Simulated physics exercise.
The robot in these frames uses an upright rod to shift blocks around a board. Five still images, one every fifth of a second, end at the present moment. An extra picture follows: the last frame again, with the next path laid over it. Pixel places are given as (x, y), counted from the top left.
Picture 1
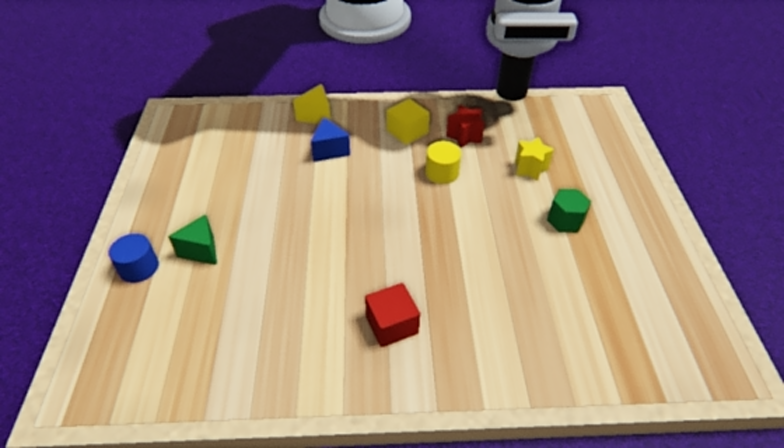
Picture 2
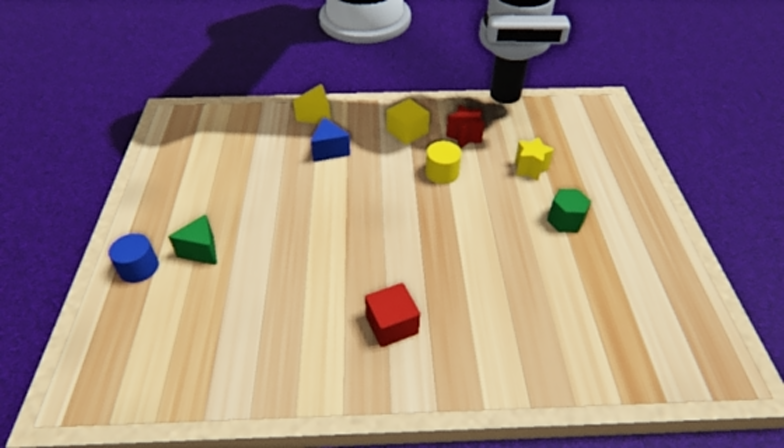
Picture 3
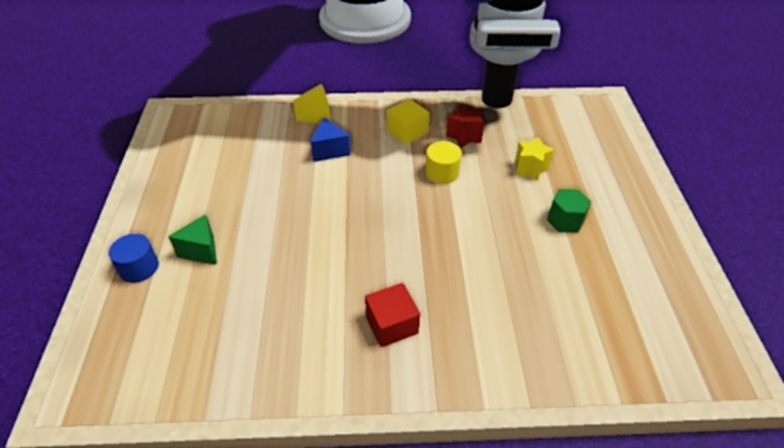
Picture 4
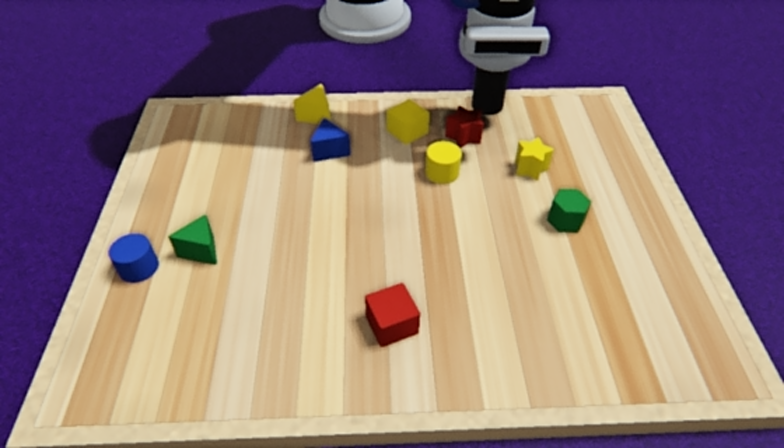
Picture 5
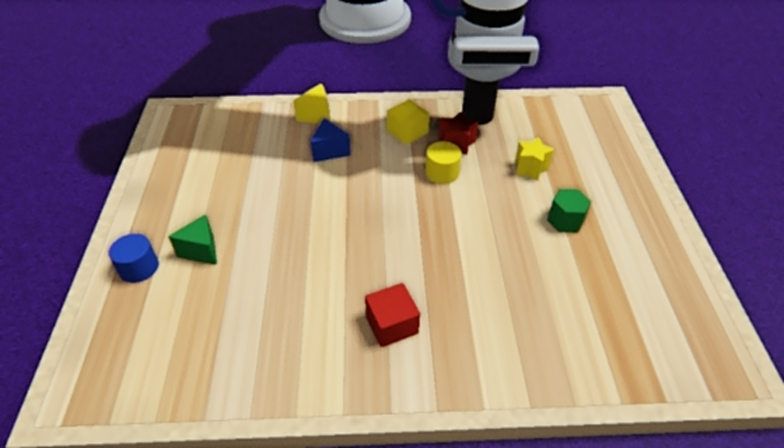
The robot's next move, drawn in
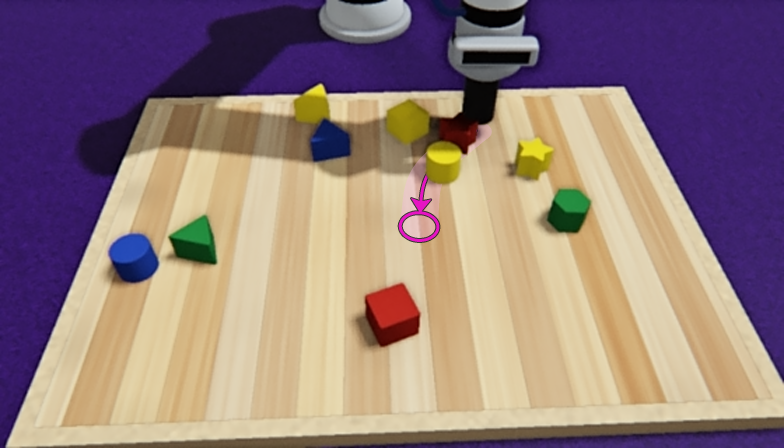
A robot's black rod moves left and toward the viewer, nudging the red star slightly.
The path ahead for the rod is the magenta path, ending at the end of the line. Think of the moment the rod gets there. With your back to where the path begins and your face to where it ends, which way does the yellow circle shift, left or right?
It moves over to the right.
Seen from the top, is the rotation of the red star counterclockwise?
I'd say no.
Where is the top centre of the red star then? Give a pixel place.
Its top middle: (386, 212).
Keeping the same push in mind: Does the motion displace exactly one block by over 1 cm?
Short answer: No.
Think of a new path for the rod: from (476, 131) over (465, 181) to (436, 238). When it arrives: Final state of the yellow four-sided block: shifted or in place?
It is not moved.
Drawn move, from (476, 131) over (445, 155) and (423, 186) to (419, 226).
On the path given first. One third of the way, rod (446, 140); yellow circle (425, 170); red star (426, 149).
Two thirds of the way, rod (424, 171); yellow circle (395, 204); red star (401, 181).
At the end, rod (420, 211); yellow four-sided block still; yellow circle (364, 233); red star (386, 212), turned 30° clockwise.
